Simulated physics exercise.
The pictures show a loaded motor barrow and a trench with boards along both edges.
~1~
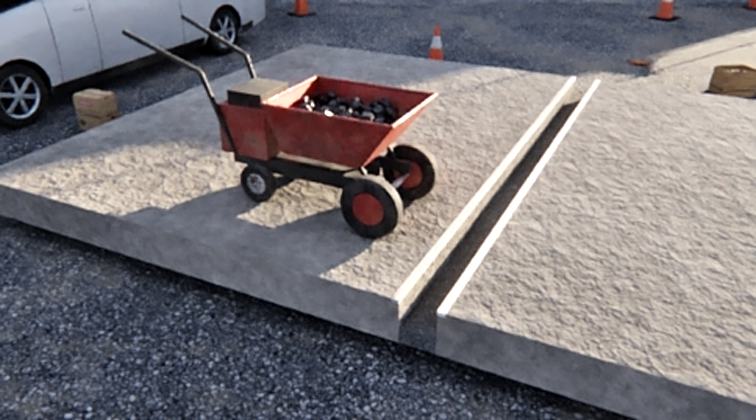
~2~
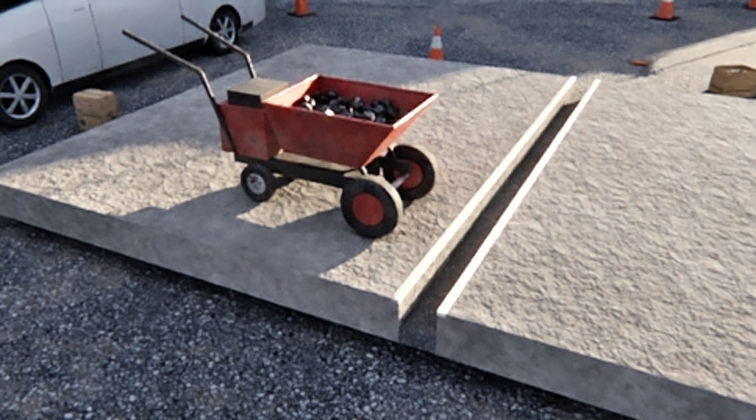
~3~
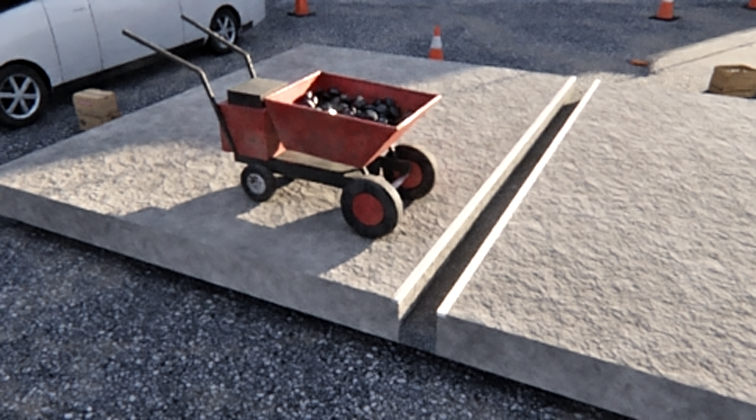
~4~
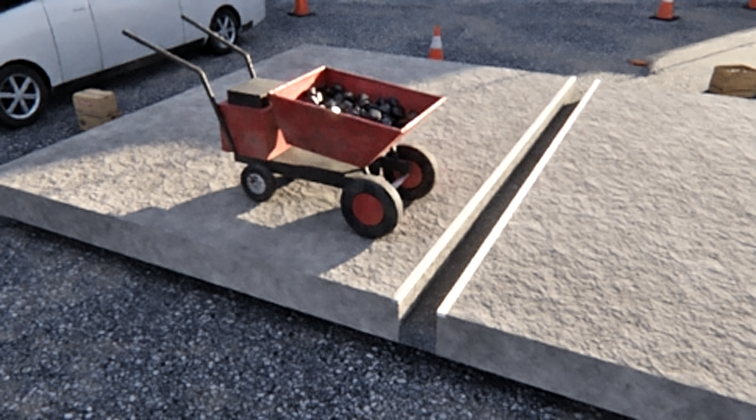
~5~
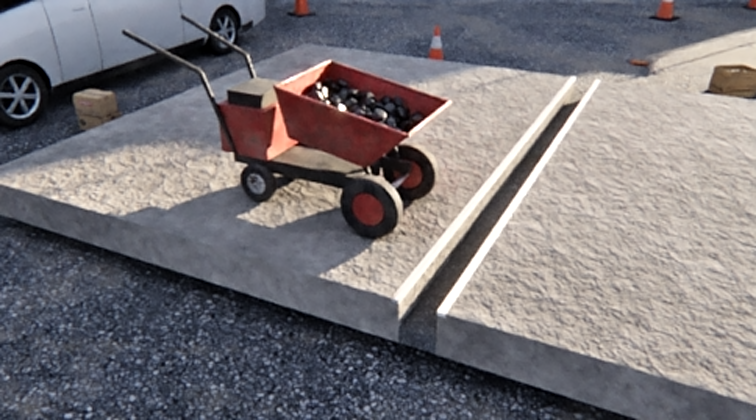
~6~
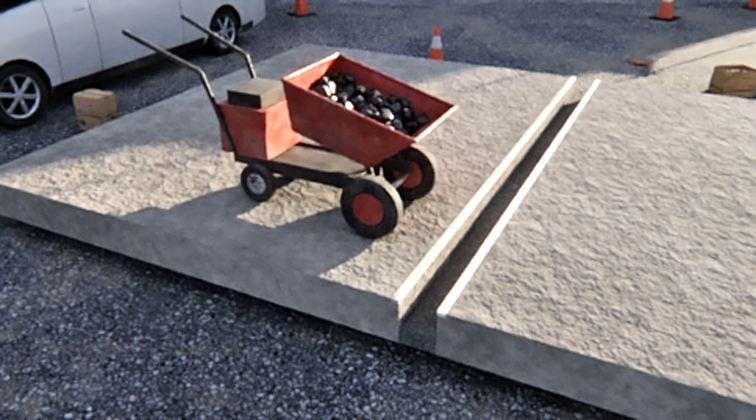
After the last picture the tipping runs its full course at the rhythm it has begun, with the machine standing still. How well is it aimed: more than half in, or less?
The trench takes only the smaller part.
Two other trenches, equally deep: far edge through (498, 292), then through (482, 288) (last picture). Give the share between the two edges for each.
Near 90 % and 70 %.
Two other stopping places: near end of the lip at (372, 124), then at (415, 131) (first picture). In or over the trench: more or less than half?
At the first place the larger part, at the second under half.
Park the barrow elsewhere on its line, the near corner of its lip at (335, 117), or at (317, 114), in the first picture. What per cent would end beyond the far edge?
First some 0, then 0 per cent.
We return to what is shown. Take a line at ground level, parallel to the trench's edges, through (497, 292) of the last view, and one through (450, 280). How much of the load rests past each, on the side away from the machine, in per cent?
First some 30, then 70 per cent.
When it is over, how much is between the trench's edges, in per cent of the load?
Roughly 35 in a hundred.
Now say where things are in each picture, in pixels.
The first picture shows lip of the skip (392, 127), level; top of the load (343, 117), lumps of coal; first edge of the trench (418, 270); far edge (462, 282), the trench under half as wide as the skip, and about as deep as wide.
The second picture shows lip of the skip (393, 128), level; top of the load (344, 116).
The third picture shows lip of the skip (396, 129), tipped barely; top of the load (342, 108).
The fourth picture shows lip of the skip (401, 132), tipped a little; top of the load (346, 106).
The fifth picture shows lip of the skip (407, 136), tipped a little; top of the load (335, 102).
The sixth picture shows lip of the skip (415, 142), tipped clearly; top of the load (341, 98); first edge of the trench (418, 270); far edge (462, 282).
Just after the last frame, skip tipped steeply; every one in the skip.
A moment on, skip tipped right over; the larger part in the skip; just a few in or heaped over the trench; about a tenth beyond it; just a few falling.
Further on, skip tipped right over; roughly a quarter in the skip; roughly a quarter in or heaped over the trench; roughly two thirds beyond it.
When it is over, skip tipped right over; about a tenth in the skip; roughly a third in or heaped over the trench; roughly two thirds beyond it.
